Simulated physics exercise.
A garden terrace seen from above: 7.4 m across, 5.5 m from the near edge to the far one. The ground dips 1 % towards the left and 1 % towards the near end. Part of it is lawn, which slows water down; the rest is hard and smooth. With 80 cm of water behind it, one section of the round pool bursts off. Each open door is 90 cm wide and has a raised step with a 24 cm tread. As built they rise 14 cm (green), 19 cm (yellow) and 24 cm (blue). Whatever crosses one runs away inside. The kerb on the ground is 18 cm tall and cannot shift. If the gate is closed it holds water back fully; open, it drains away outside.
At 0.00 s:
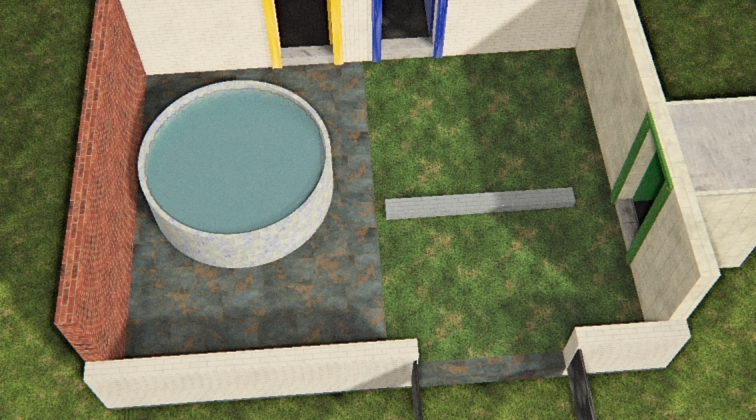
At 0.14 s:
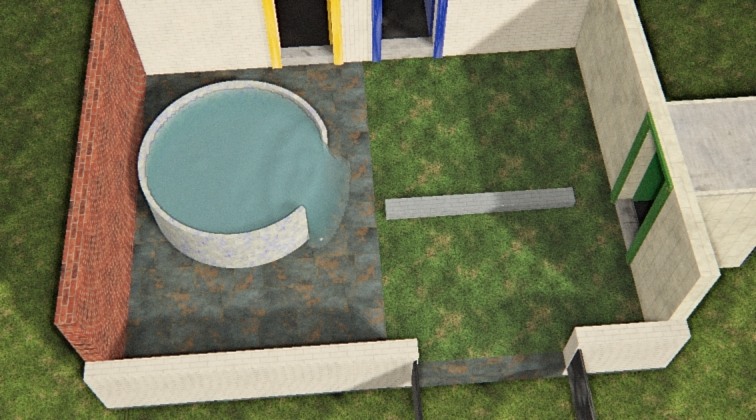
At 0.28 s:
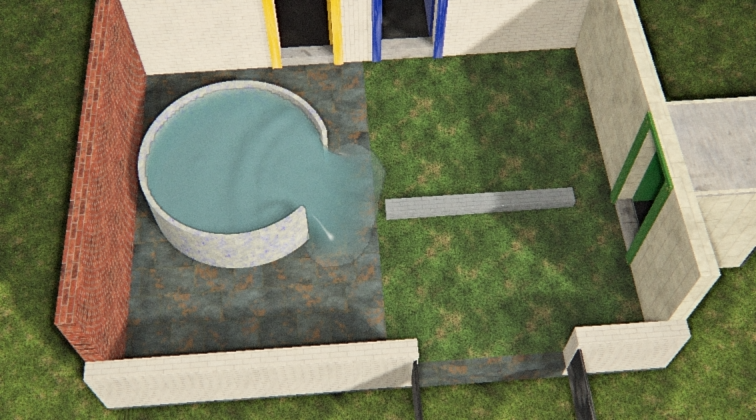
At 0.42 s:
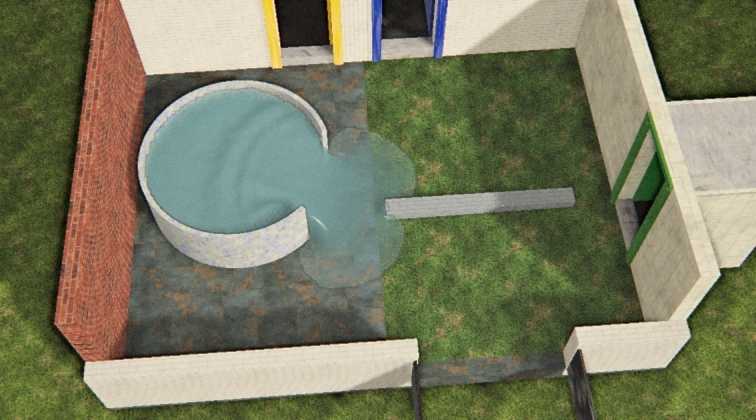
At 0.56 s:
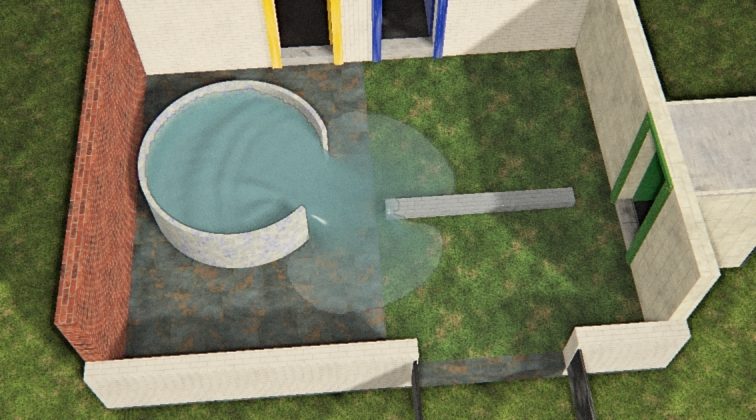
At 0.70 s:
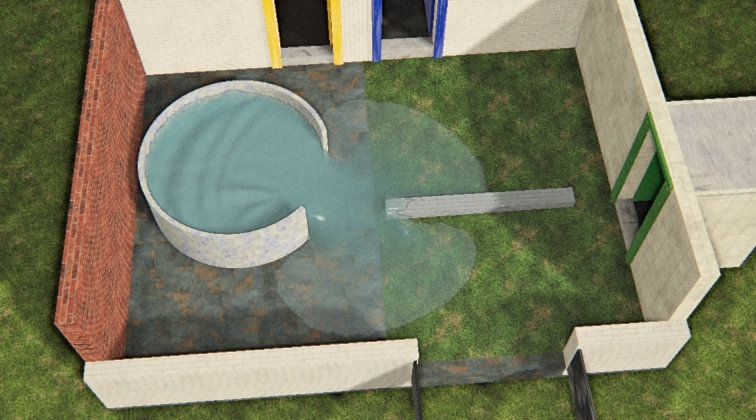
Water poured out through a gap that opened in the right side of a round pool, then spread in a thin, widening sheet across the paving and around a low wall onto the grass.
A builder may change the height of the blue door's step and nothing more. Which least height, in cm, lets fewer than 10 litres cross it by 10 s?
Some 7.5 cm above the ground.
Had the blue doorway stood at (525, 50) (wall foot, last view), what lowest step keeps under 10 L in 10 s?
Roughly 17 cm.
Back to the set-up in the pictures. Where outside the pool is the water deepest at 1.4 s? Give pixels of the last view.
At about (383, 218).
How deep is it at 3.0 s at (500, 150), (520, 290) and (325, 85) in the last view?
In that order: 10, 8 and 0 cm.
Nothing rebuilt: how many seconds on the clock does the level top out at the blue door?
Near 5.0 s.
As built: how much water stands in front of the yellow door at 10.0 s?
Some 8.5 cm.
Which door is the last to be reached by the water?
It is the yellow one.
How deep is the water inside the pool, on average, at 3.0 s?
About 36 cm.
After 1.4 s water covers 40 % of the floor, deepest (44 cm) near (383, 218); it has not reached the blue door.
After 3.0 s water covers 70 % of the floor, deepest (32 cm) near (382, 208); 4 cm at the blue door, 0 litres in over its 24 cm step.
After 10.0 s water covers 95 % of the floor, deepest (18 cm) near (134, 246); 9 cm at the blue door, 0 litres in over its 24 cm step.
At the blue door as built, the water arrived by 2.7 s and peaked near 11 cm at 5.0 s.
Run again over the same 10 s with other heights there, 19 litres in over 6.5 cm, 4 litres over 8.5 cm. The limit of 10 litres is kept from about 7.5 cm up.
